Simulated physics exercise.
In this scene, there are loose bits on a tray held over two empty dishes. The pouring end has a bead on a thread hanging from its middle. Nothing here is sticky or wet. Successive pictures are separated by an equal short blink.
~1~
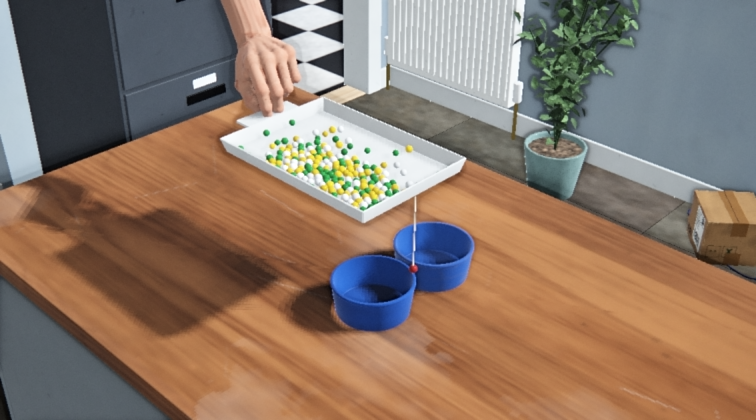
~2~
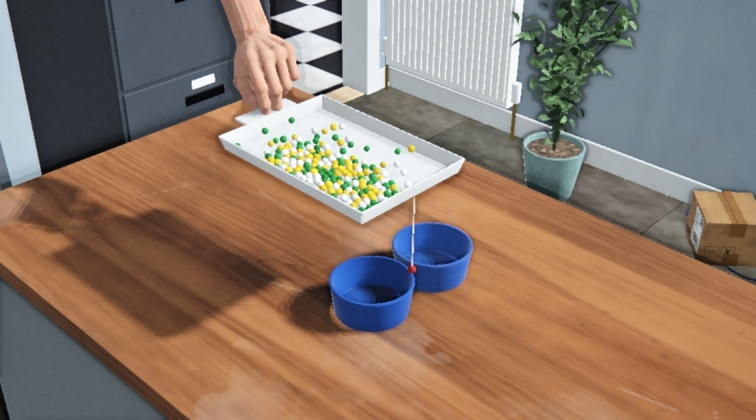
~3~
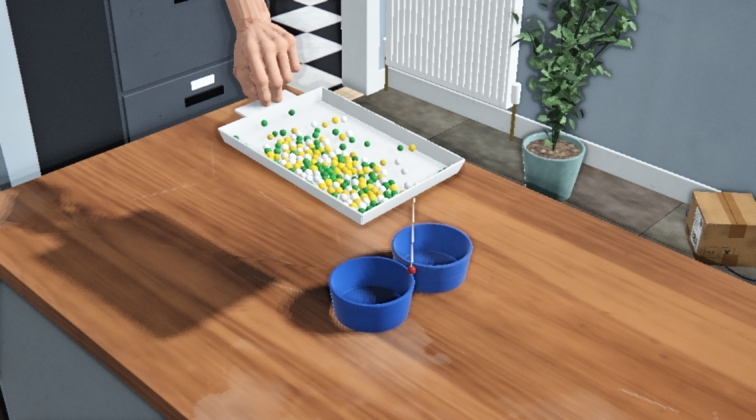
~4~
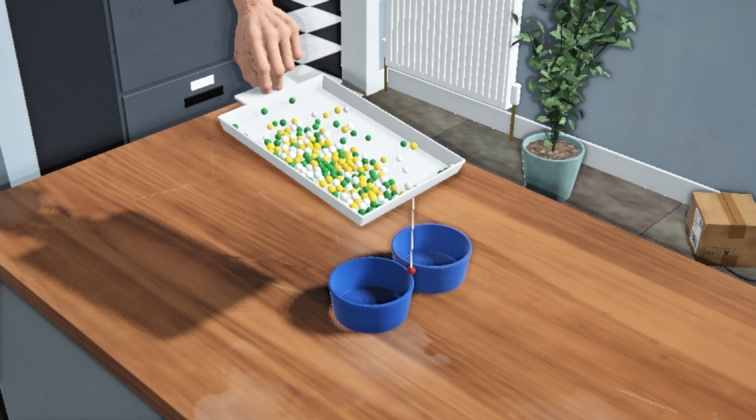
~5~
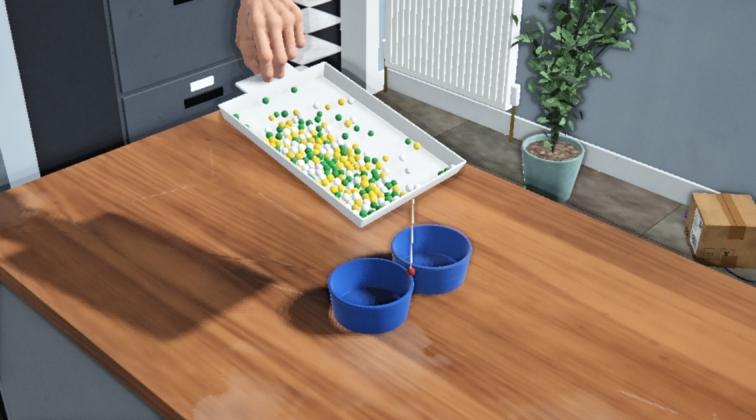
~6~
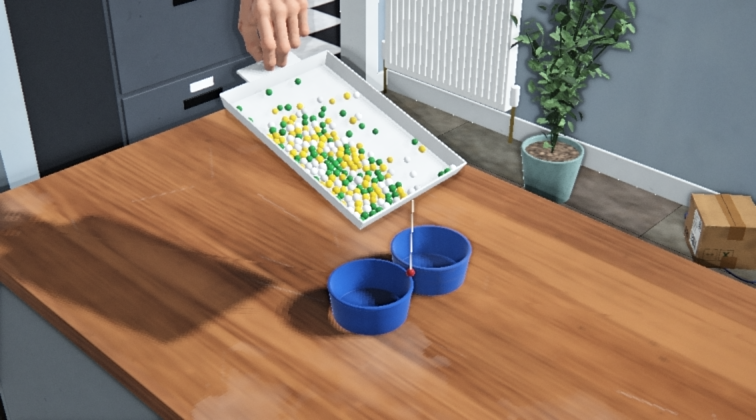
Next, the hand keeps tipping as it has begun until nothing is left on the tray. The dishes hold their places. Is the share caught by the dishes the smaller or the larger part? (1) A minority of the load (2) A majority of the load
A minority of the load.
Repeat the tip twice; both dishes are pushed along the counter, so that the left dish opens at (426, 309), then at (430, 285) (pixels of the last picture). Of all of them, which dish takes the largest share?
Taking the places in turn, it's the left side and then the left side.
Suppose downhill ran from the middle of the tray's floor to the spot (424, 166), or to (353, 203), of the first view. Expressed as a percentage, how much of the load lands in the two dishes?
That comes to 40 per cent the first time and 10 per cent the second.
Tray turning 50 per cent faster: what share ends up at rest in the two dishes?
Estimate: Some 0 %.
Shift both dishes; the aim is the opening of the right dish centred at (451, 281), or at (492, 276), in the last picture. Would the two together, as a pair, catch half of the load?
Well, the bulk the first time and the bulk the second time.
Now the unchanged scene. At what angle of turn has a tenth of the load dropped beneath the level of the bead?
Roughly 70°.
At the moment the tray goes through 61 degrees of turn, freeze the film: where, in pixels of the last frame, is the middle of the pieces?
Around (396, 196).
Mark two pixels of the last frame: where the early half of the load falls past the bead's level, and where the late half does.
The opening part goes through (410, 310); what follows goes through (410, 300).
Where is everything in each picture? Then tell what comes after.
In the first frame, corners of the pouring end at (363, 209) and (460, 158), level; middle of the load at (334, 172), round plastic beads; left dish at (403, 308); right dish at (463, 270); bead on its thread at (413, 269).
In the second frame, corners of the pouring end at (362, 210) and (459, 159), level; middle of the load at (333, 171).
In the third frame, corners of the pouring end at (362, 211) and (459, 159), tipped barely, lowest at the left corner; middle of the load at (332, 168), a stray few on the move.
In the fourth frame, corners of the pouring end at (363, 213) and (459, 160), tipped a little, lowest at the left corner; middle of the load at (333, 164), a small part on the move.
In the fifth frame, corners of the pouring end at (363, 215) and (460, 161), tipped a little, lowest at the left corner; middle of the load at (335, 161), a small part on the move.
In the sixth frame, corners of the pouring end at (363, 218) and (460, 162), tipped clearly, lowest at the left corner; middle of the load at (339, 161), most on the move; left dish at (400, 312); right dish at (460, 274).
Soon, tray tipped steeply; most on the tray; a stray few outside both; a small part in the air.
A while on, tray tipped right over; a small part on the tray; most outside both; about a quarter in the air.
Towards the end, tray tipped past a quarter turn; a stray few in the left dish; nearly all outside both.
Finally, tray tipped past a quarter turn; a stray few in the left dish; none in the right dish; nearly all outside both.
